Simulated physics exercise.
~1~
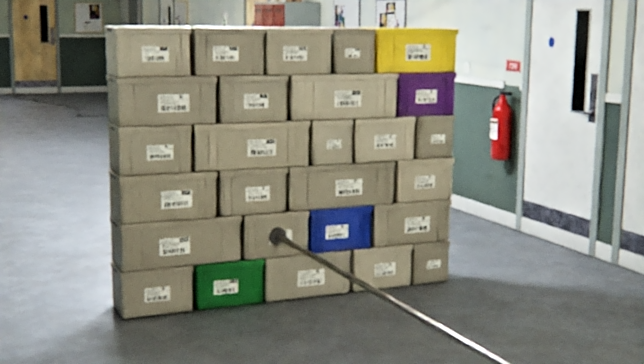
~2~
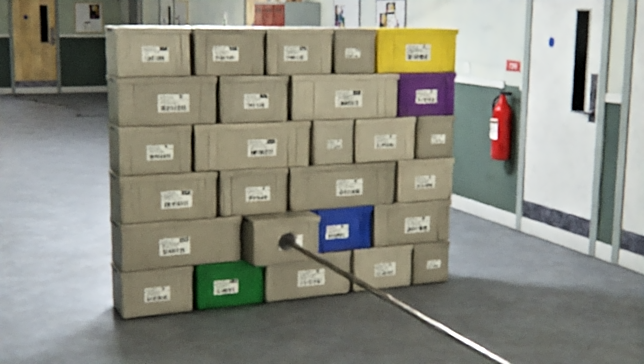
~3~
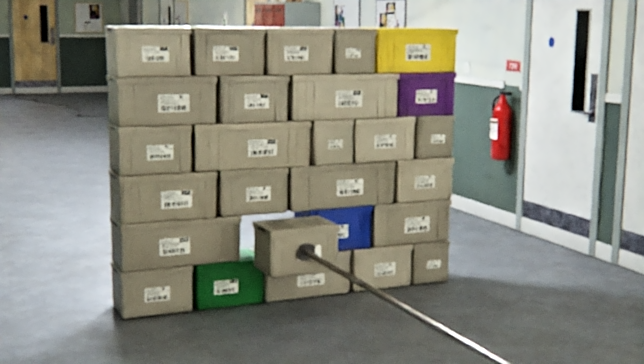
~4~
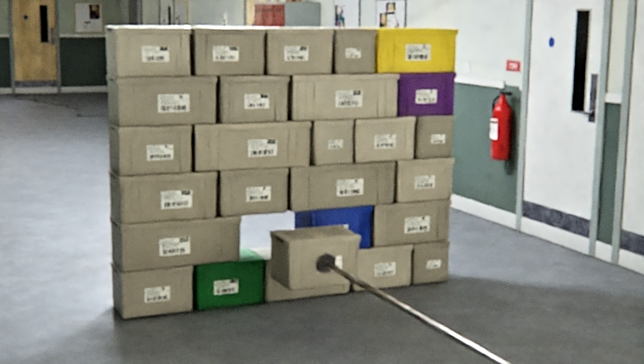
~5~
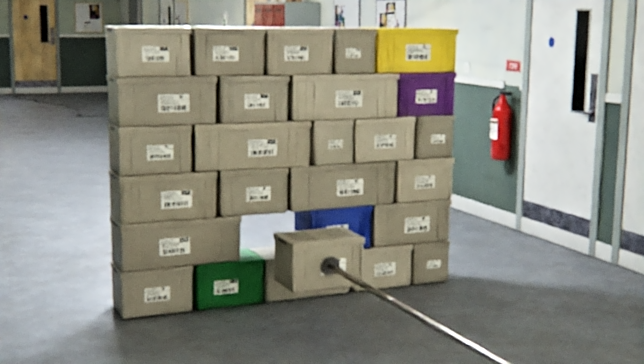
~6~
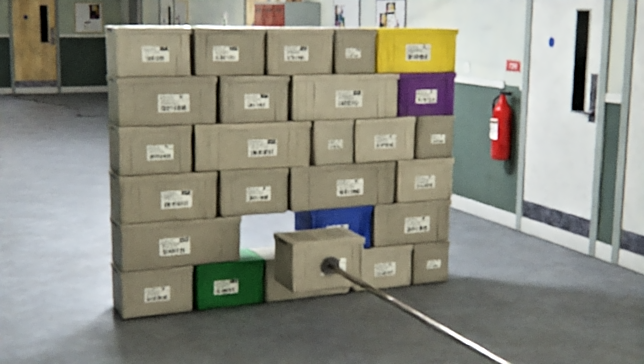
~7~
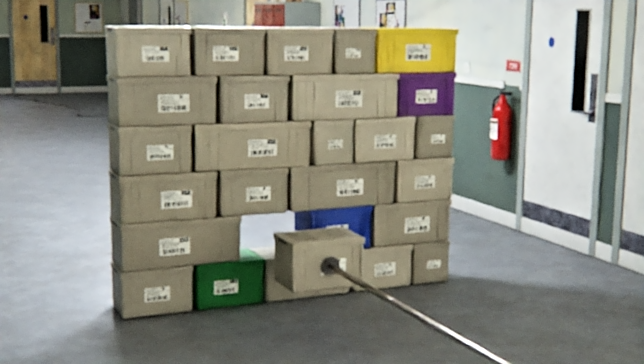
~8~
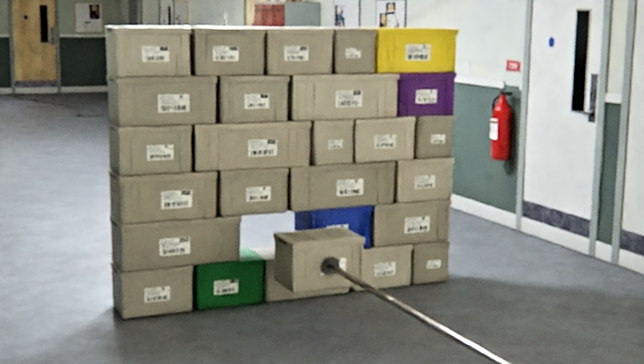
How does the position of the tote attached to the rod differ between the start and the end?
At the start it sits in its slot in the second row from the bottom, to the left of the blue tote. By the end it is farther right and slightly lower, out in front of the wall, with an open gap where it was.
